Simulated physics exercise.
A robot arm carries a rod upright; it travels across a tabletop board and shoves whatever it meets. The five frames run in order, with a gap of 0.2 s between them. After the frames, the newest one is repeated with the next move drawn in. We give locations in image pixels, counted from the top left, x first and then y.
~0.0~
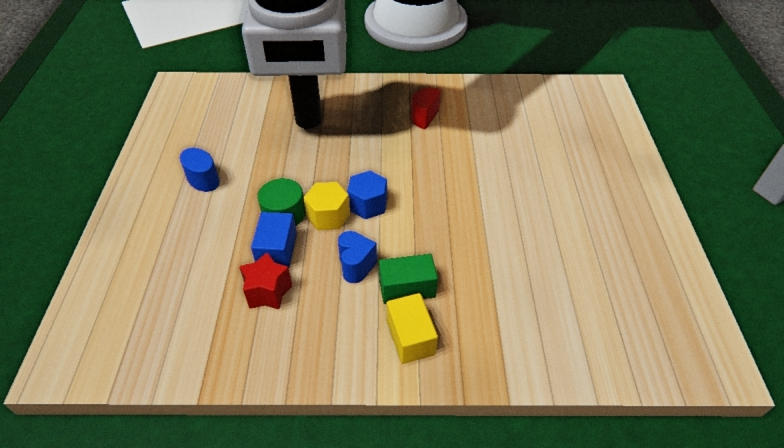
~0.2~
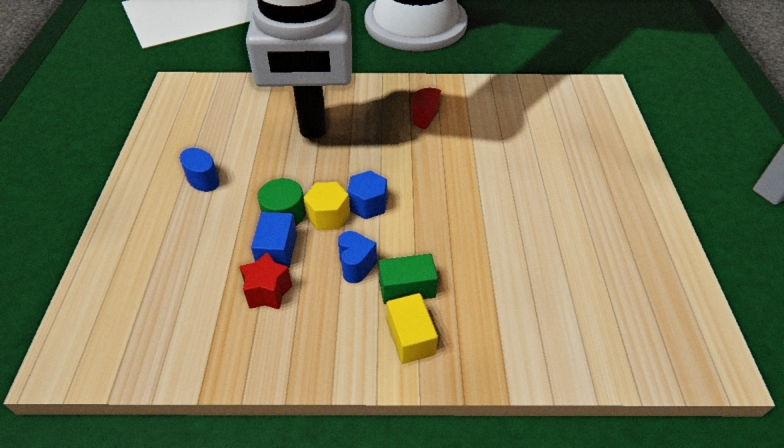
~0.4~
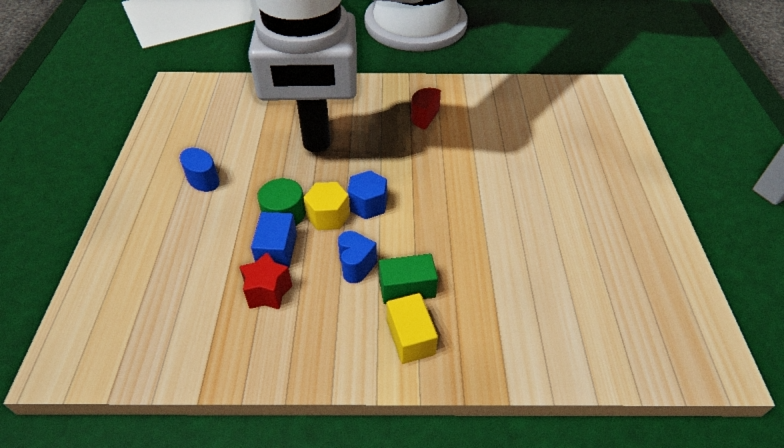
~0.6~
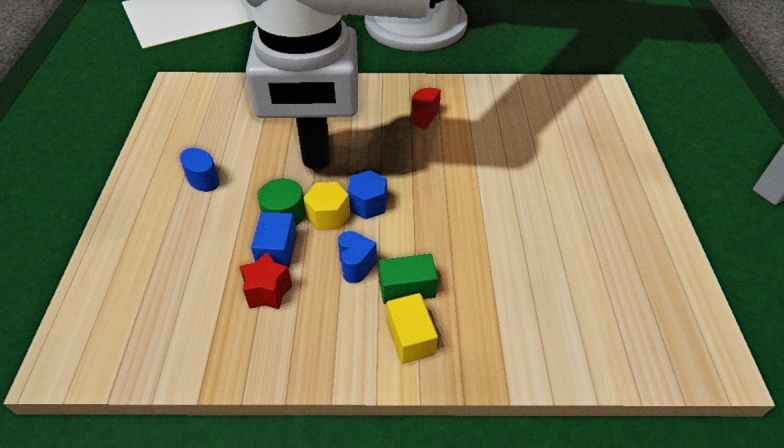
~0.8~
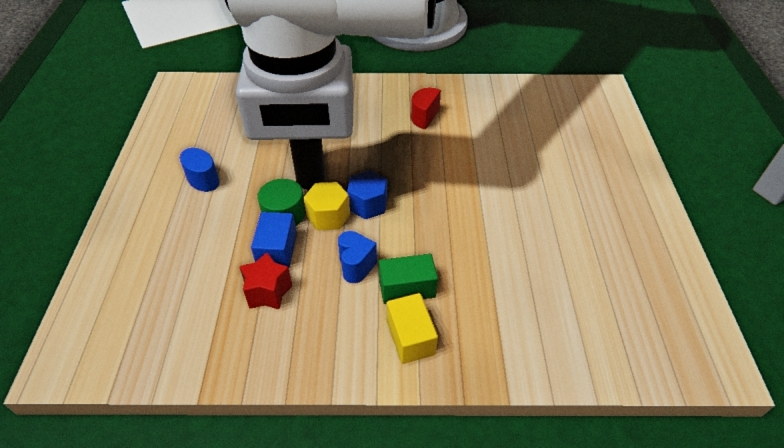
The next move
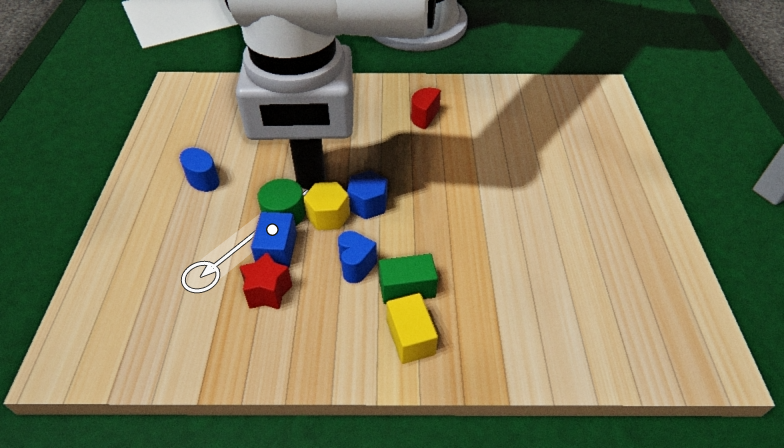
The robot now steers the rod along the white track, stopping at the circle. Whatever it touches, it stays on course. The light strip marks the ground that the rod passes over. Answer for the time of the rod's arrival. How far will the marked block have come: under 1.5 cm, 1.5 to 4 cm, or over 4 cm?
The middle band: 1.5 to 4 cm.
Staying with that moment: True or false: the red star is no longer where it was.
The statement is correct.
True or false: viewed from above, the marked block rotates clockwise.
My answer: False.
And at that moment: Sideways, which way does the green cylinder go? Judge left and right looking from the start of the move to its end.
Moves right.
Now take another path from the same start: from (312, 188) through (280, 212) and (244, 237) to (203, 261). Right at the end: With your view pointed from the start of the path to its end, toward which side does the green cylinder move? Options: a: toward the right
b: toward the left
a: Toward the right.
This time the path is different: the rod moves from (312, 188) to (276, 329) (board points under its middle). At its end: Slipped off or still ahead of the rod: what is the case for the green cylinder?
Answer: Slipped away.
The line goes in a line from (312, 188) to (201, 277); the dot is on the blue oblong block.
On the path given first. One third of the way, rod (276, 208); red star (263, 283), turned 15° clockwise; blue oblong block (264, 246), turned 35° anticlockwise; green cylinder (241, 216).
Two thirds of the way, rod (239, 237); red star (263, 283), turned 15° clockwise; blue oblong block (263, 246), turned 40° anticlockwise; green cylinder (195, 240).
At the end, rod (198, 269); red star (265, 285), turned 25° clockwise; blue oblong block (261, 248), turned 50° anticlockwise; green cylinder (149, 259); yellow six-sided block unmoved.
